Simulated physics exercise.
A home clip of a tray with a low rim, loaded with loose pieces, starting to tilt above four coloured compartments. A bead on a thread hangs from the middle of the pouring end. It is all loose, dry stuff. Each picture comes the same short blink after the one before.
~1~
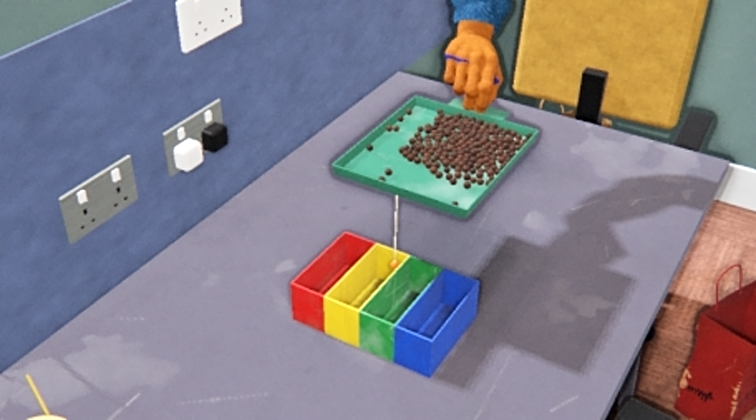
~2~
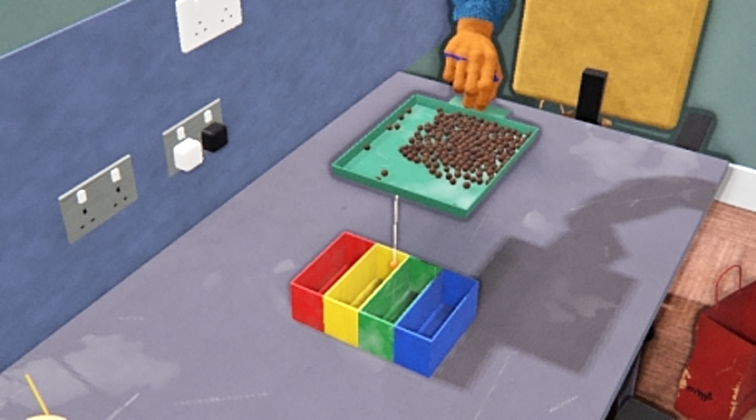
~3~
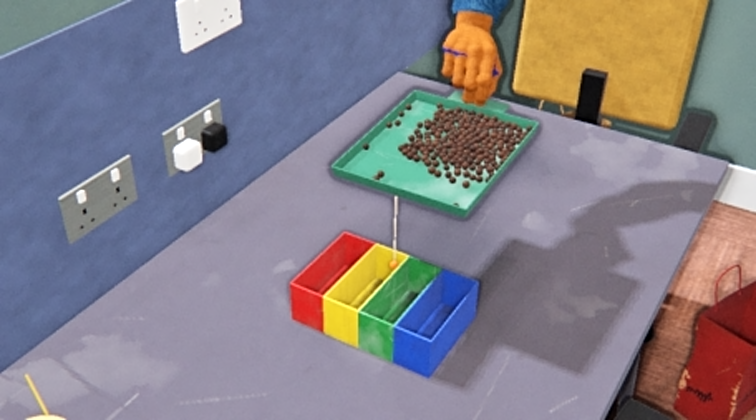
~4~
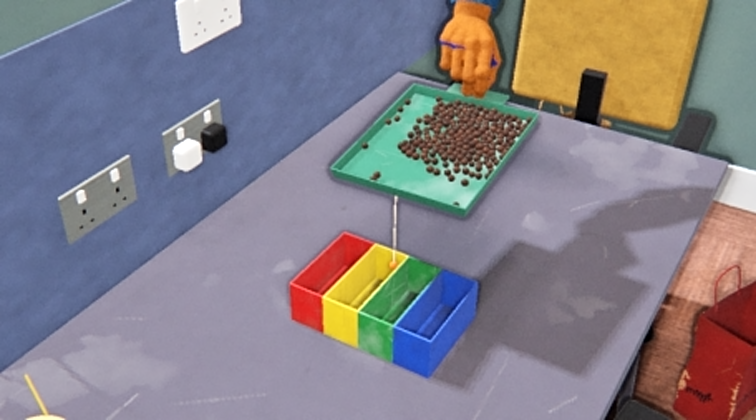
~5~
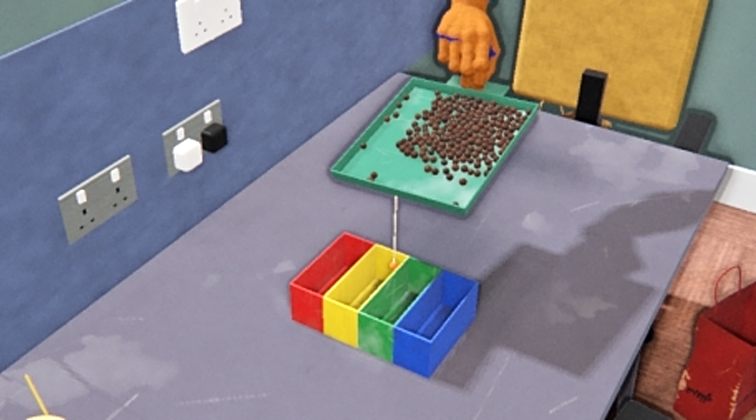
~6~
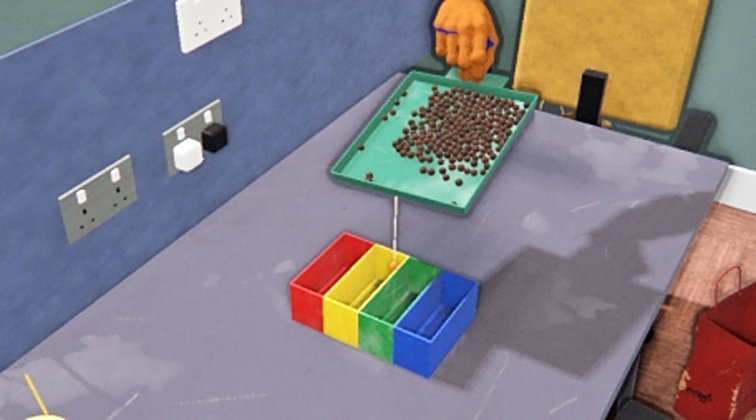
Hand slowly raising the far side of a green tray of chocolate balls, the load shifting slightly above four coloured compartments.
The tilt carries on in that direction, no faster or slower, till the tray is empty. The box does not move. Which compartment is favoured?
The red one ends fullest.
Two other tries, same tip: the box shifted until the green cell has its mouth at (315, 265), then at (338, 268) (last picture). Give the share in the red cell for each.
About 0 and 0 per cent.
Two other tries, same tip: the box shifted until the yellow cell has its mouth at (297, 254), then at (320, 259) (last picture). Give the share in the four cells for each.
Roughly 90 per cent, and 90 per cent.
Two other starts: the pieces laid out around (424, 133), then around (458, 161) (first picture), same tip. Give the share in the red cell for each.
Roughly 60 per cent, and 50 per cent.
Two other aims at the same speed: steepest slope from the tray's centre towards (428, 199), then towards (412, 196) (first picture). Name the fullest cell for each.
One: The blue cell. Two: The blue one.
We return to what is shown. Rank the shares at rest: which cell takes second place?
Second comes that yellow cell.
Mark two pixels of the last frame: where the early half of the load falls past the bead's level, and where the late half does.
First near (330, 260), later near (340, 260).
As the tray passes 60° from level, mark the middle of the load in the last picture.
At about (373, 174).
Just after the last frame, tray tipped steeply; the larger part on the tray; about a tenth in the red cell; just a few in the green cell; just a few in the yellow cell; about a tenth falling or outside the box.
A moment on, tray tipped right over; about a tenth on the tray; roughly a third in the red cell; roughly a quarter in the yellow cell; about a tenth in the green cell; just a few in the blue cell; roughly a quarter falling or outside the box.
Further on, tray tipped past a quarter turn; roughly half in the red cell; roughly a quarter in the yellow cell; about a tenth in the green cell; just a few in the blue cell; roughly a quarter falling or outside the box.
When it is over, tray tipped past a quarter turn; roughly half in the red cell; roughly a quarter in the yellow cell; about a tenth in the green cell; just a few in the blue cell; roughly a quarter outside the box.
